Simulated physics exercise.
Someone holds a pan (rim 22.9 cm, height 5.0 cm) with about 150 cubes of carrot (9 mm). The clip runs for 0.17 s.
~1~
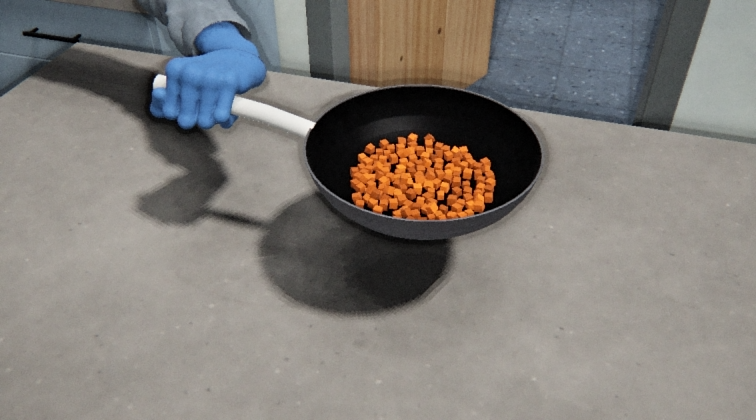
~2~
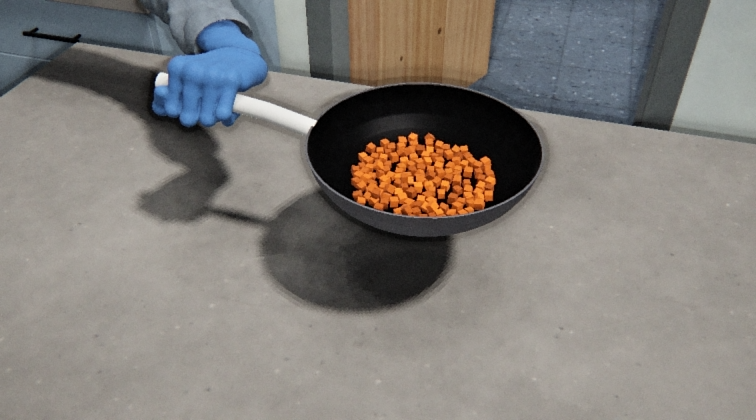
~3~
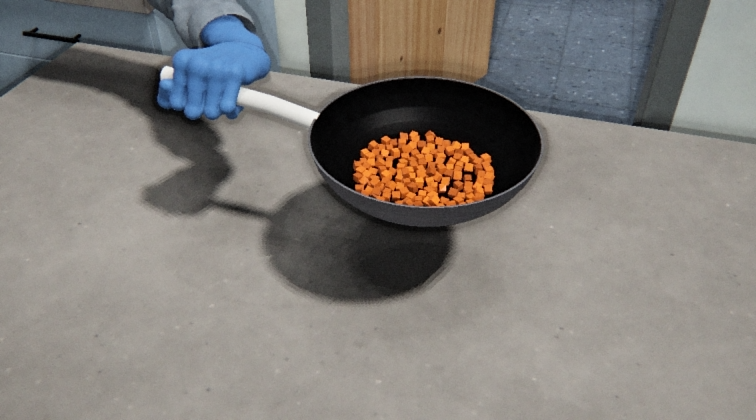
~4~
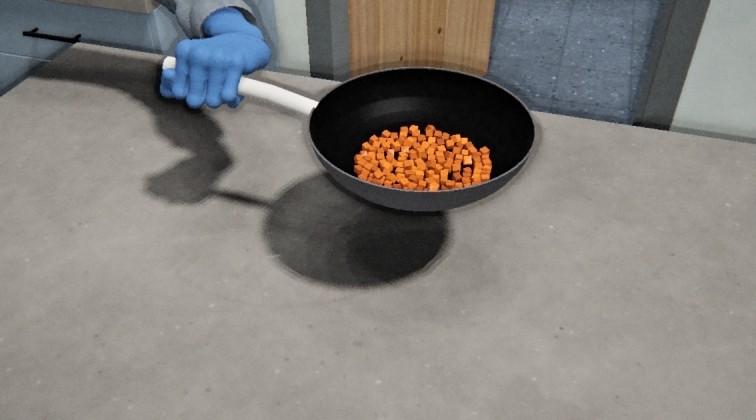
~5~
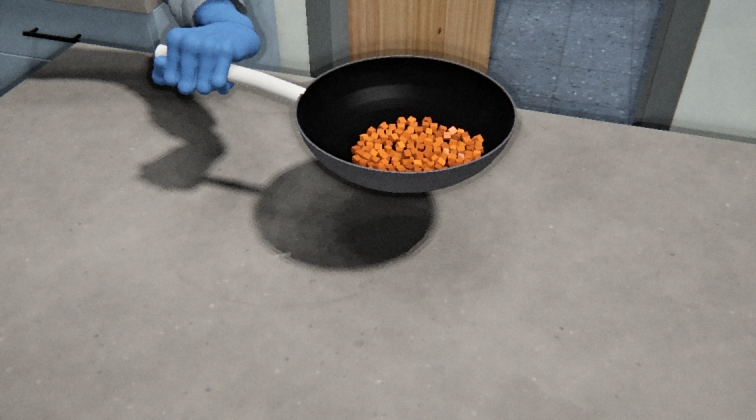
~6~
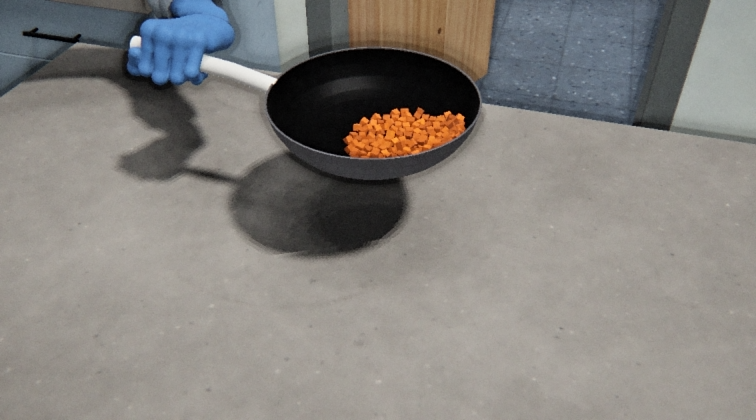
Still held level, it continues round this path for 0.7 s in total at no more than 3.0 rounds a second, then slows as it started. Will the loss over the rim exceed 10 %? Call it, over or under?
My call: Over.
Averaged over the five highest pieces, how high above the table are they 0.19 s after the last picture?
Roughly 21 cm.
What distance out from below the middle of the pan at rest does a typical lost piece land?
It works out to near 40 cm.
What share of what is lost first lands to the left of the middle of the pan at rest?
That share is around 50 %.
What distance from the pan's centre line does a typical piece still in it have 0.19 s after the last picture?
Middling distance: Approx. 10.0 cm.
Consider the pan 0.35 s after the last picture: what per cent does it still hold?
Around 20 percent of the load.
Then, 0.19 s after the last picture, pan 60 %, in the air 40 %; middle of the pieces not yet landed near (257, 142).
Then, 0.35 s after the last picture, pan 20 %, fallen in front of where it stops 5 %, fallen left of where it stops 15 %, in the air 60 %; middle of the pieces not yet landed near (321, 263).
Then, 0.50 s after the last picture, pan 15 %, fallen in front of where it stops 35 %, fallen right of where it stops 20 %, fallen left of where it stops 15 %, in the air 15 %; middle of the pieces not yet landed near (432, 107).
Then, 0.65 s after the last picture, pan 15 %, fallen behind where it stops 10 %, fallen in front of where it stops 35 %, fallen right of where it stops 20 %, fallen left of where it stops 20 %; middle of the pieces not yet landed near (224, 135).
In the end, pan 15 %, fallen behind where it stops 10 %, fallen in front of where it stops 35 %, fallen right of where it stops 20 %, fallen left of where it stops 20 %.
